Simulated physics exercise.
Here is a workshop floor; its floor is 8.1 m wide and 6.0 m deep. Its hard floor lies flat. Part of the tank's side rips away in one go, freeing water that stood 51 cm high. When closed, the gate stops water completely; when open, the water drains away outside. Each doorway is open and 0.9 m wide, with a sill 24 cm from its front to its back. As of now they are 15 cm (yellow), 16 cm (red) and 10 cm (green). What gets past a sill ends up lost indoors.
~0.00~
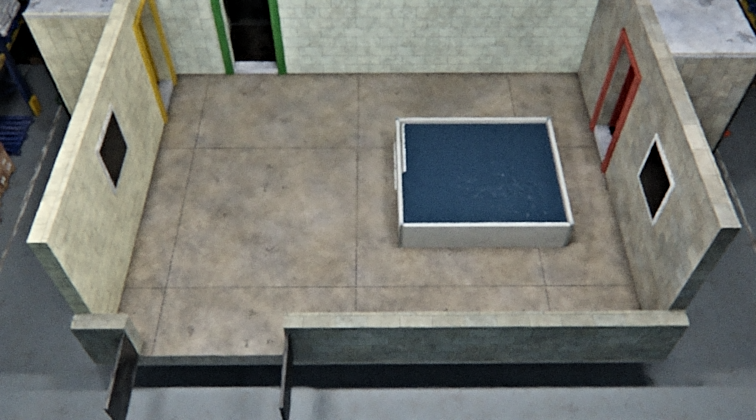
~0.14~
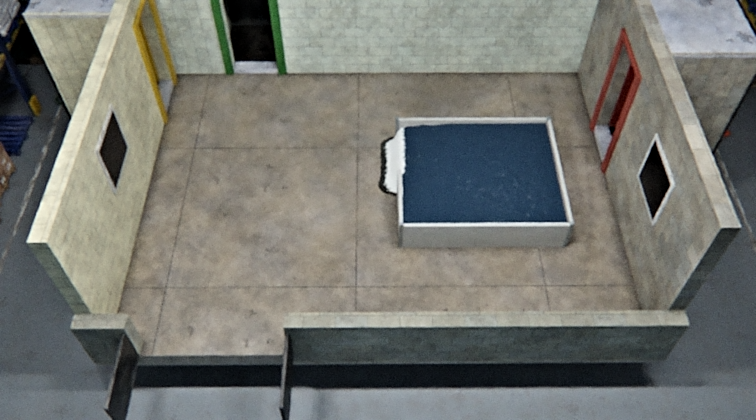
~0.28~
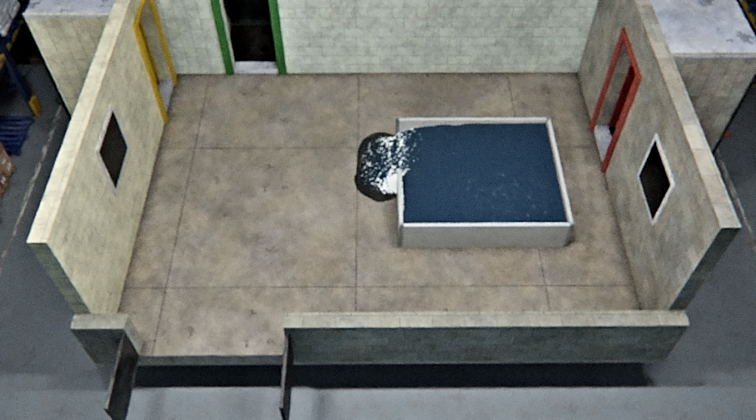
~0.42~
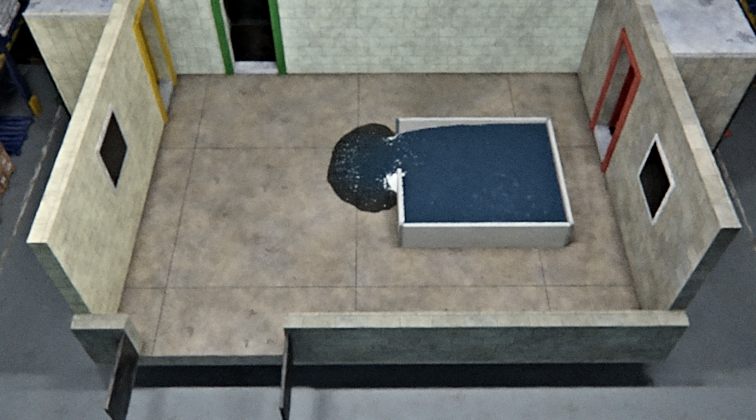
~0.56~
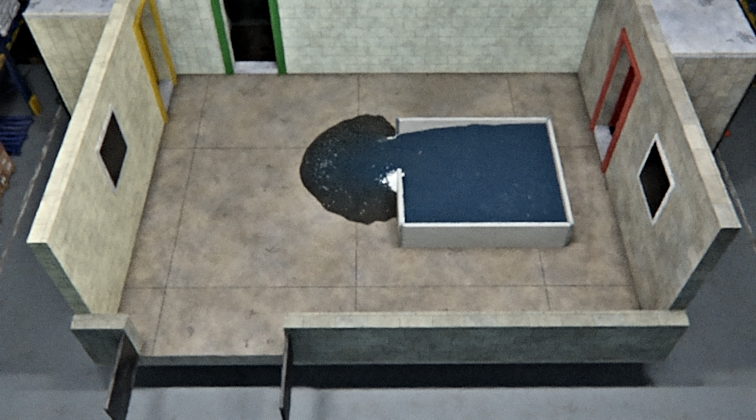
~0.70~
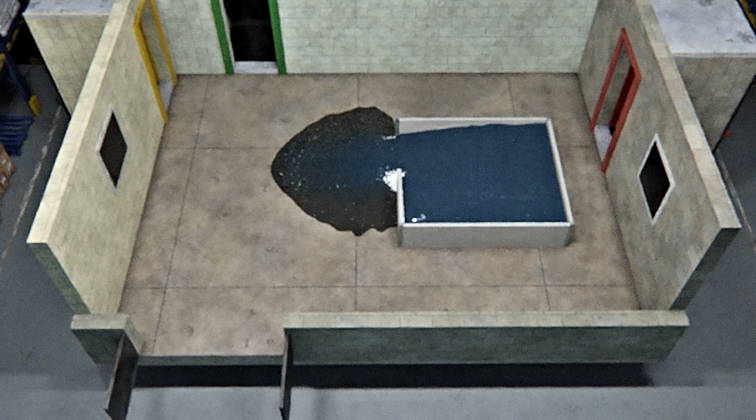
Walled concrete floor with a tank of dark blue water pouring from its left side, foaming and spreading leftward in a widening pool.
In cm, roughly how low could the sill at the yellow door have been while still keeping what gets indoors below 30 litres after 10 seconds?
About 17 cm.
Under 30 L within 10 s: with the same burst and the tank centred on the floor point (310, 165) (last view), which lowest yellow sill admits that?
Some 25 cm.
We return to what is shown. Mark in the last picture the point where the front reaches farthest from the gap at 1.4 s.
At about (179, 147).
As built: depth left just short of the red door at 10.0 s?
Roughly 0.0 cm deep.
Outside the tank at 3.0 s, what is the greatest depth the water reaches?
Max depth: Near 32 cm.
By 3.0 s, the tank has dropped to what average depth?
Around 31 cm on average.
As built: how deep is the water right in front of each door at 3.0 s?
Reading in centimetres: Yellow = 21, red = 0, green = 12.
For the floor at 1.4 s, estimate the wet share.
Some 25 per cent is wet.
After 1.4 s water covers 25 % of the floor, deepest (32 cm) near (394, 153); it has not reached the yellow door.
After 3.0 s water covers 45 % of the floor, deepest (32 cm) near (192, 87); 21 cm at the yellow door, 1 litre in over its 15 cm sill.
After 10.0 s water covers 80 % of the floor, deepest (11 cm) near (111, 341); 9 cm at the yellow door, 46 litres in over its 15 cm sill.
At the yellow door as built, the water arrived by 2.1 s and peaked near 25 cm at 3.6 s.
Run again over the same 10 s with other heights there, 56 litres in over 14 cm, 18 litres over 19 cm. The limit of 30 litres is kept from about 17 cm up.
